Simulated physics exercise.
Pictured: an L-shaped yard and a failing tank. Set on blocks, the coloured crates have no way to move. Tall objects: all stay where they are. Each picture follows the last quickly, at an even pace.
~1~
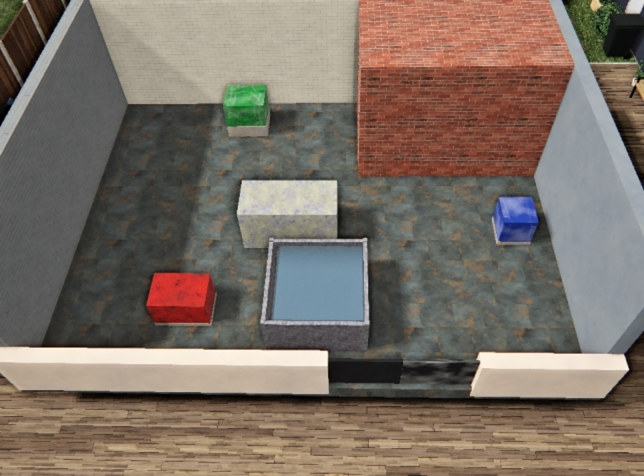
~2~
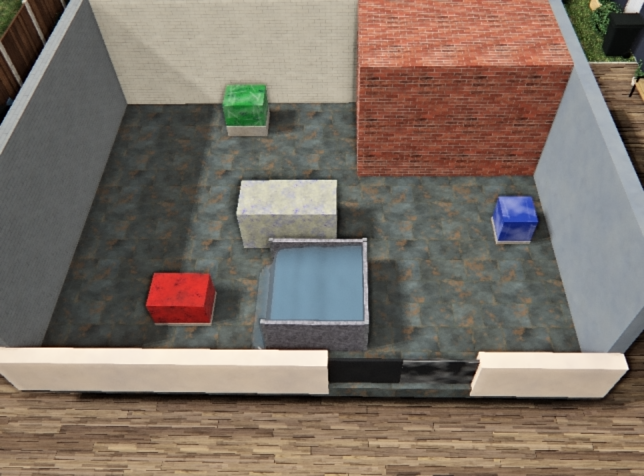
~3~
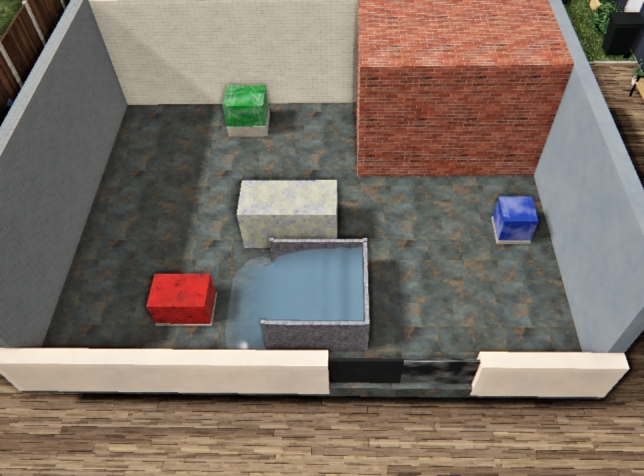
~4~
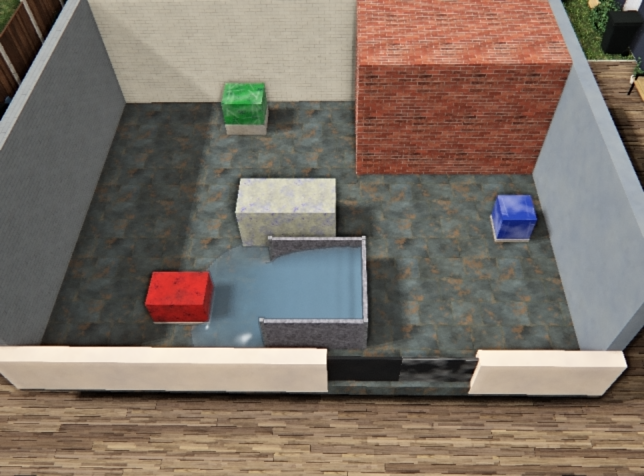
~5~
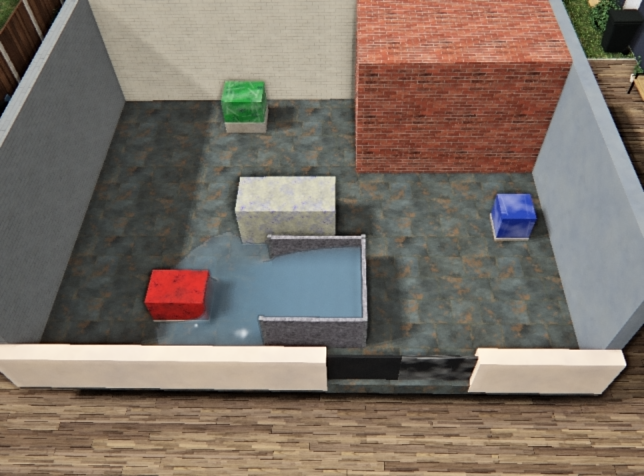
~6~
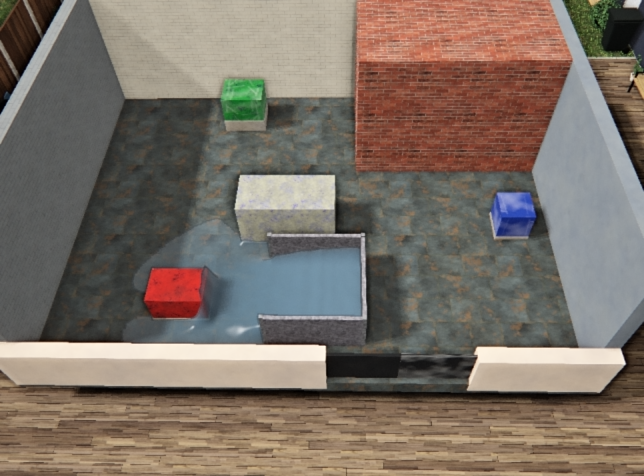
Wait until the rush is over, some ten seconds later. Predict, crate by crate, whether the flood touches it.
The blue crate remains moisture-free, the green crate remains moisture-free, the red crate picks up moisture.
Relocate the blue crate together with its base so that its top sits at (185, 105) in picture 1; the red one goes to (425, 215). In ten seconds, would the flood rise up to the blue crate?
The blue crate simply gets reached.
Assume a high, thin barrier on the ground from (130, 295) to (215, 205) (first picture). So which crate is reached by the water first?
The red-painted one.
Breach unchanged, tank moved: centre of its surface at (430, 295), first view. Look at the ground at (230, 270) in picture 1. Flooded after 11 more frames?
Answer: Wet.
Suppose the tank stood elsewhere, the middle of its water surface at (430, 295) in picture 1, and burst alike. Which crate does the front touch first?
One in red.
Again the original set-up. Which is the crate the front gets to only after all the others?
Last comes the blue crate.
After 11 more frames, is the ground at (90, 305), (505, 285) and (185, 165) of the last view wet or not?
First inundated, second spared, third inundated.
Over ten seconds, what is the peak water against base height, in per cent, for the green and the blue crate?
60 and 30 %, roughly.
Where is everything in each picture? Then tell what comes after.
In the first frame, the tank at (317, 282) is whole and still.
In the second frame, the front is at a hidden place, out from the gap at (273, 300).
In the third frame, the front is at (259, 260), out from the gap at (273, 300).
In the fourth frame, water pours out at (272, 299) and has run to (225, 256).
In the fifth frame, water pours out at (272, 298) and has run to a hidden place.
In the sixth frame, the front is at (140, 274), out from the gap at (271, 297).
A moment on, water covers 25 % of the floor; the blue crate not reached, the green crate not reached, the red crate water round its plinth.
Next, water covers 35 % of the floor; the blue crate not reached, the green crate not reached, the red crate water round its plinth.
Then, water covers 50 % of the floor; the blue crate not reached, the green crate water round its plinth, the red crate water round its plinth.
Later, water covers 65 % of the floor; the blue crate not reached, the green crate water round its plinth, the red crate water round its plinth.
In the end, water covers 90 % of the floor; the blue crate stayed above the water, the green crate stayed above the water, the red crate was topped.
